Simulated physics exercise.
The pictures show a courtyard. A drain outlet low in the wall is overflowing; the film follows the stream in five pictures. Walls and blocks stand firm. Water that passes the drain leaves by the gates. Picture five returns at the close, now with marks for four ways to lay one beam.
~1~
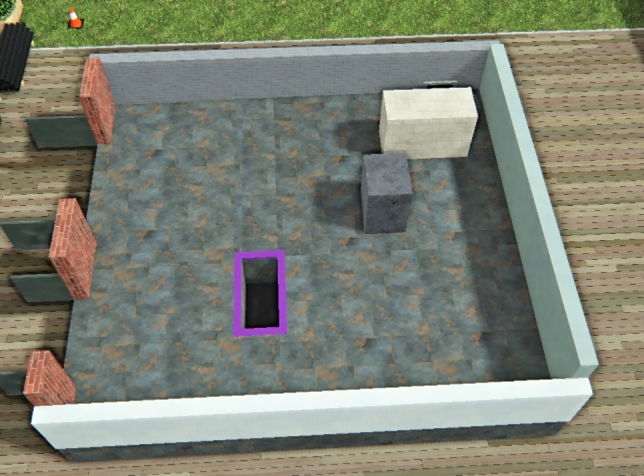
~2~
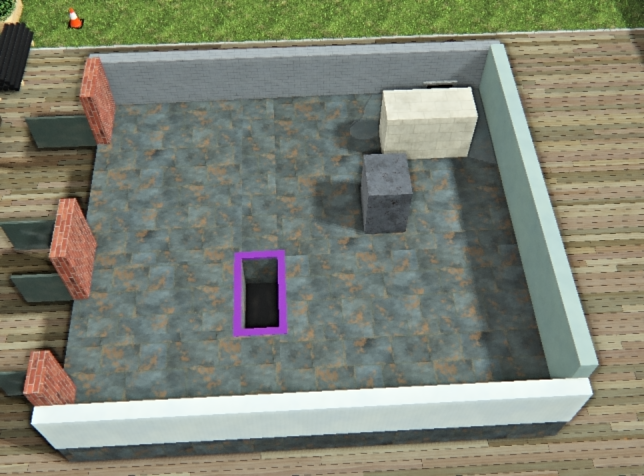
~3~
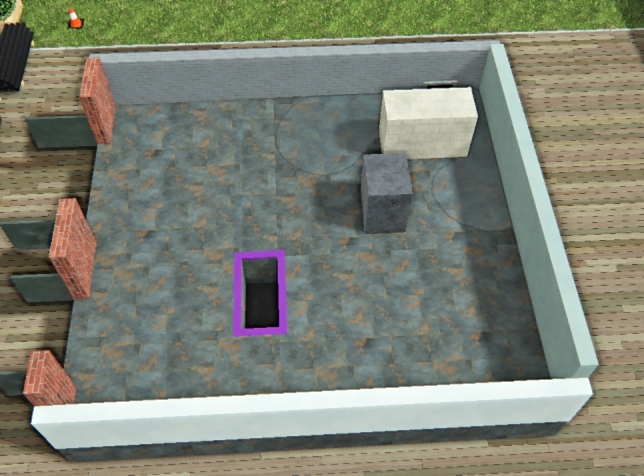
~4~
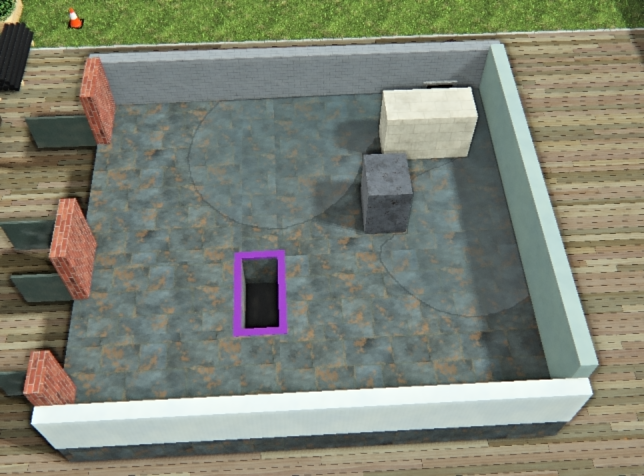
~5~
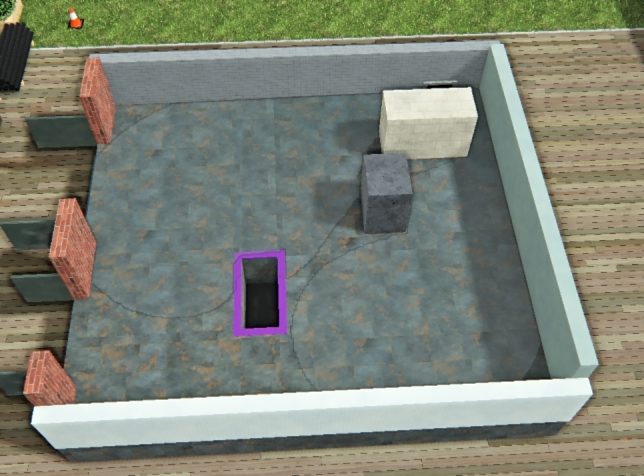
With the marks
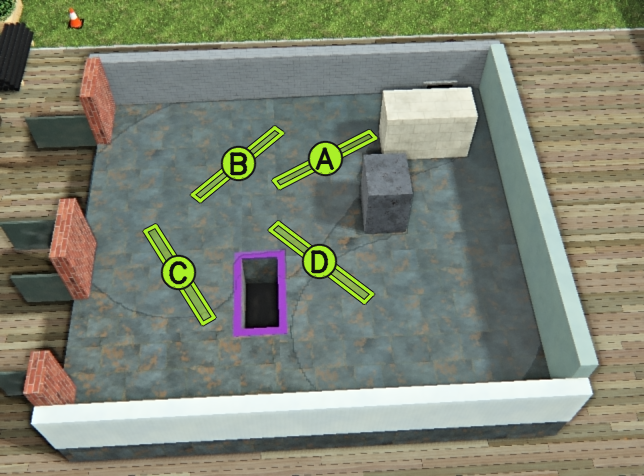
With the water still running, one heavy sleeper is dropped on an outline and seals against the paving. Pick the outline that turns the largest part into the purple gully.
Use spot C.
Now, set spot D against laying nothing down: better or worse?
Worse.
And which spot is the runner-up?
It is B.
On the marked copy, A from (276, 184) to (372, 134); B from (196, 197) to (278, 130); C from (150, 228) to (208, 320); D from (274, 226) to (368, 298).
If A is chosen, about 6 % of the stream goes into the purple gully, about 93 % out by the gates.
If B is chosen, about 15 % of the stream goes into the purple gully, about 85 % out by the gates.
If C is chosen, about 22 % of the stream goes into the purple gully, about 77 % out by the gates.
If D is chosen, about 4 % of the stream goes into the purple gully, about 95 % out by the gates.
